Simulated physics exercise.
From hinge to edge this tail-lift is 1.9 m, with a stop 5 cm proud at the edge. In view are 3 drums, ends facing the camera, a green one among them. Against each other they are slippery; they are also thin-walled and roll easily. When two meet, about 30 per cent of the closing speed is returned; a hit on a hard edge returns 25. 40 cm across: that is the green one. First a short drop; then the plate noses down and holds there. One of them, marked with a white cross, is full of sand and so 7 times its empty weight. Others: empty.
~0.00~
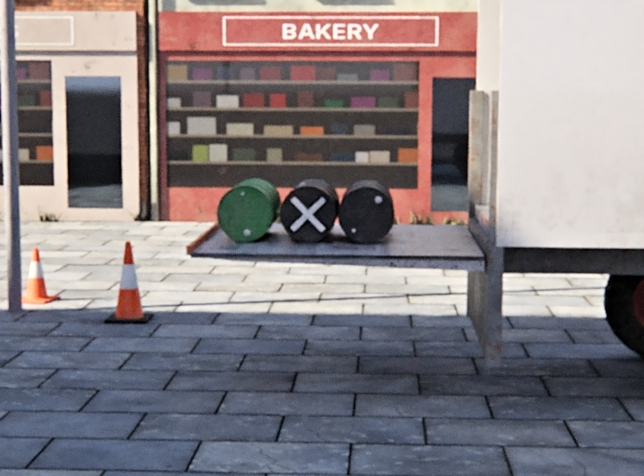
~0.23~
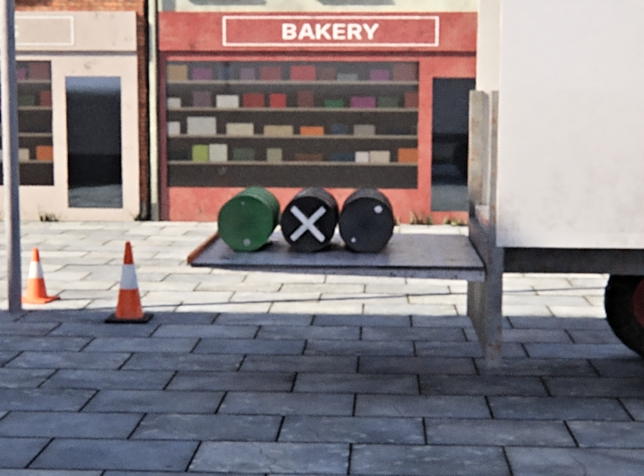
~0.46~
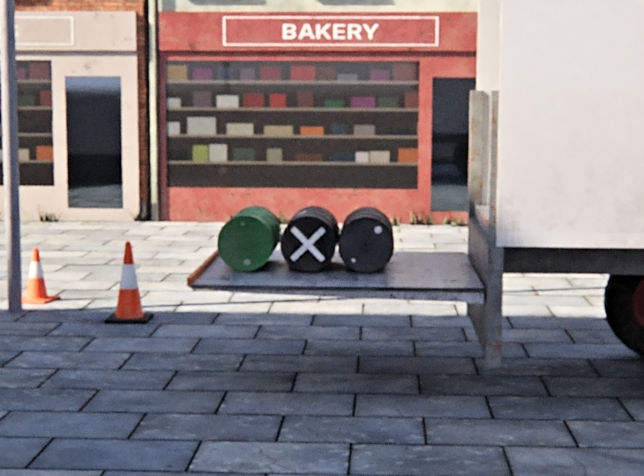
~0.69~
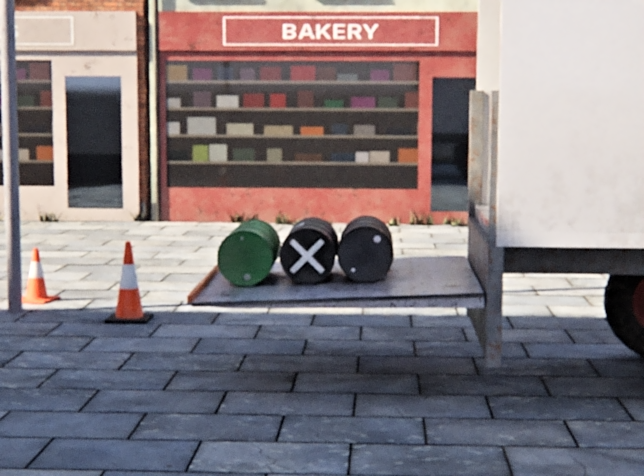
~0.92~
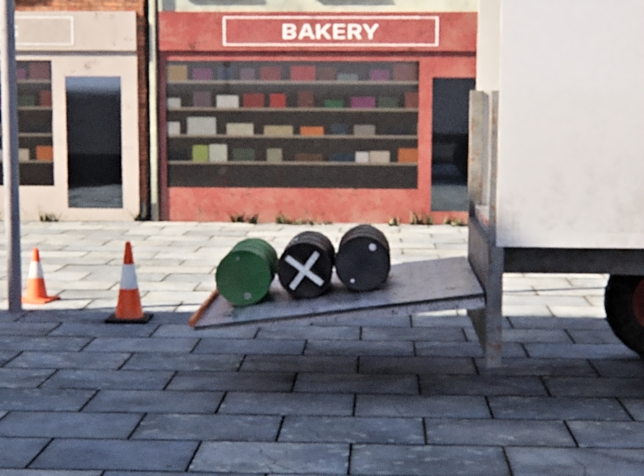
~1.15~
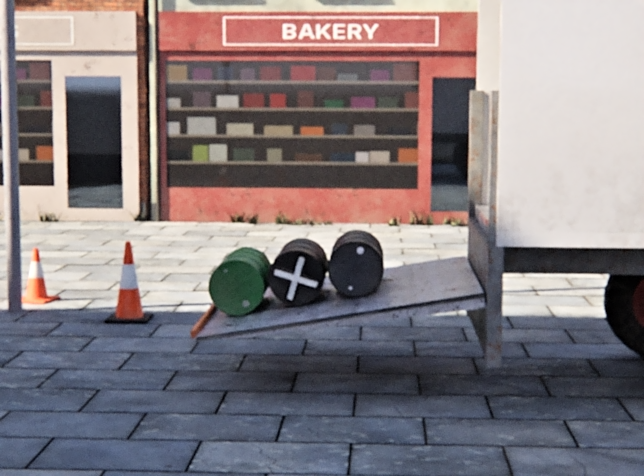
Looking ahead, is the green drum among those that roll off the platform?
The green drum: Clears the stop.
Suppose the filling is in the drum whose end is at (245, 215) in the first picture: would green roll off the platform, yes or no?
Then green no.
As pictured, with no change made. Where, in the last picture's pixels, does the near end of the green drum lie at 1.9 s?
That would be about (177, 302) in pixels.
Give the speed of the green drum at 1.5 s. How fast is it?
0.5 m/s or so.
Then, 1.5 s in, green is on the plate, 10 cm from the stop, rolling left; 0 over the stop so far.
Then, 1.9 s in, green is over the stop and falling; 1 over the stop so far.
In the end (5.7 s), green is off the lift, on the ground; 3 over the stop so far.
